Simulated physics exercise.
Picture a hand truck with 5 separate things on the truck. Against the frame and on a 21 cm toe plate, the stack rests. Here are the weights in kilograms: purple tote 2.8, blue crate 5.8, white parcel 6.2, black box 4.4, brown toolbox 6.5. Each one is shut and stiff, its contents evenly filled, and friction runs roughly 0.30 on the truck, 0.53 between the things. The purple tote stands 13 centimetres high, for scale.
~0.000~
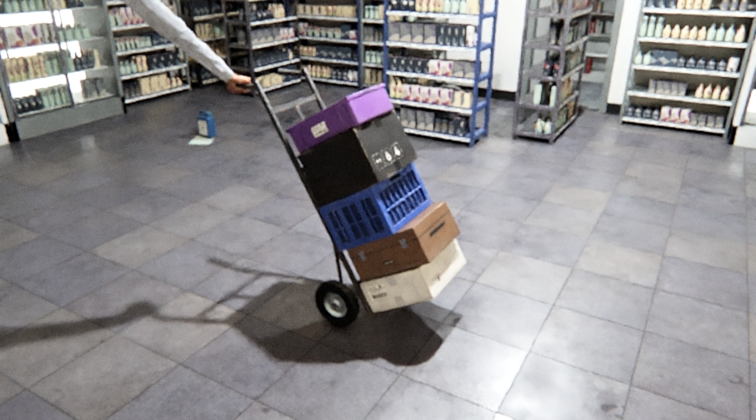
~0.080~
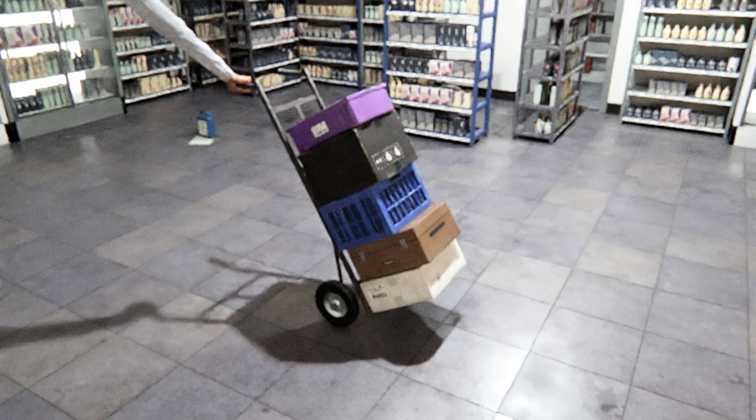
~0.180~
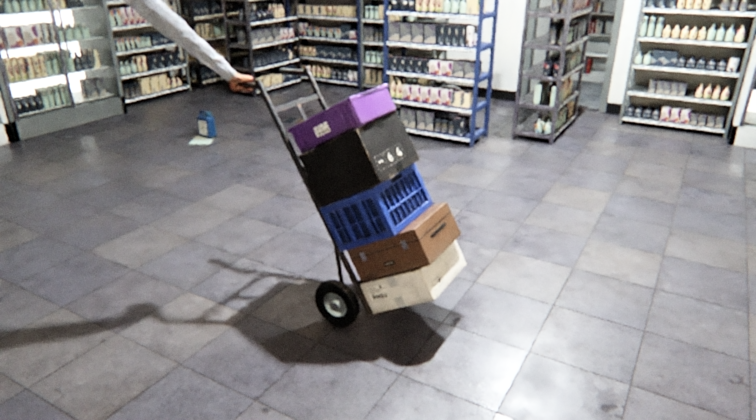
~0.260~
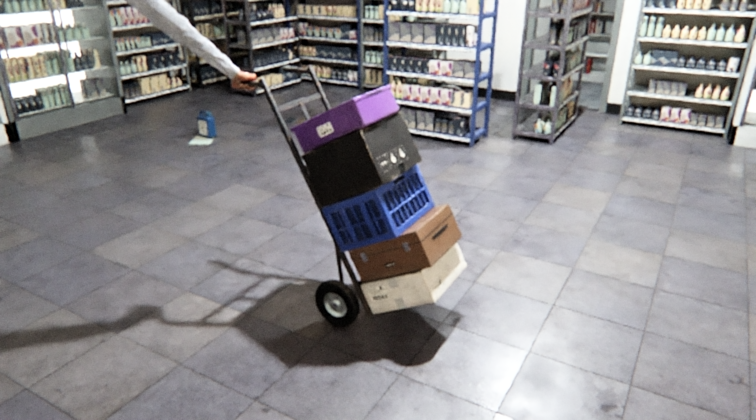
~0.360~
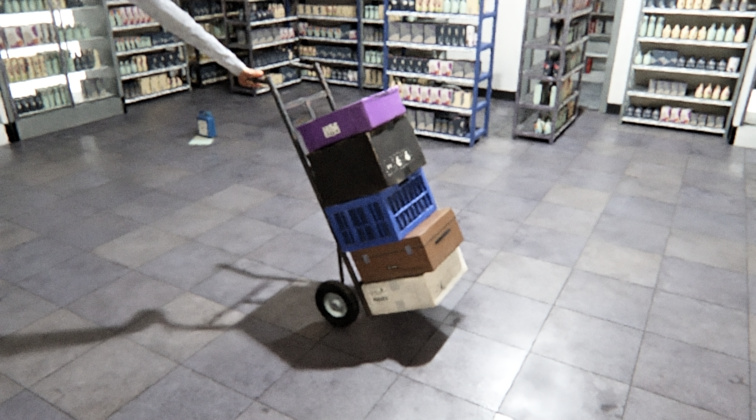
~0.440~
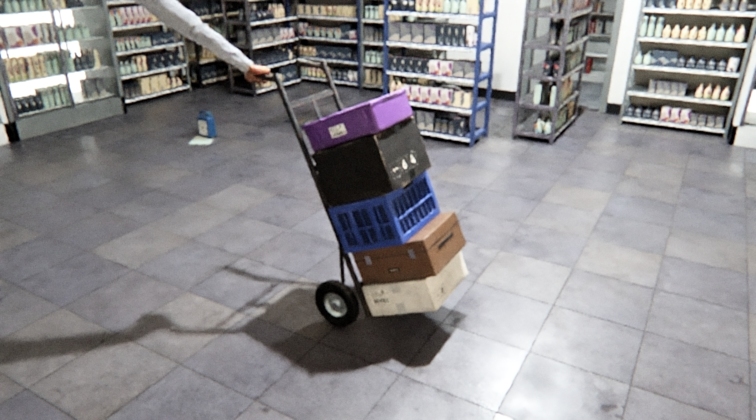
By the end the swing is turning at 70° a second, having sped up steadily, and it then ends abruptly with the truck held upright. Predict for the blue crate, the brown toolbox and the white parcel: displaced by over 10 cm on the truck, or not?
Blue crate: Not displaced; brown toolbox: Not displaced; white parcel: Not displaced.
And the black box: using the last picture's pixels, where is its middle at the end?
Around (422, 187).
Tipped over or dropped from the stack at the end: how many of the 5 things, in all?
The count is 0.
Around 0.94 s, truck upright; blue crate shifted 2 cm near (420, 235); purple tote shifted 5 cm; black box shifted 4 cm.
Around 1.34 s, truck upright; blue crate tipped 6° against what carries it near (423, 235); brown toolbox tipped 5° against what carries it near (428, 276); white parcel tipped 4° against what carries it near (419, 303).
Finally (2.0 s), all 5 still in place (within 10 cm). In the last view, blue crate near (416, 235), brown toolbox near (424, 275).
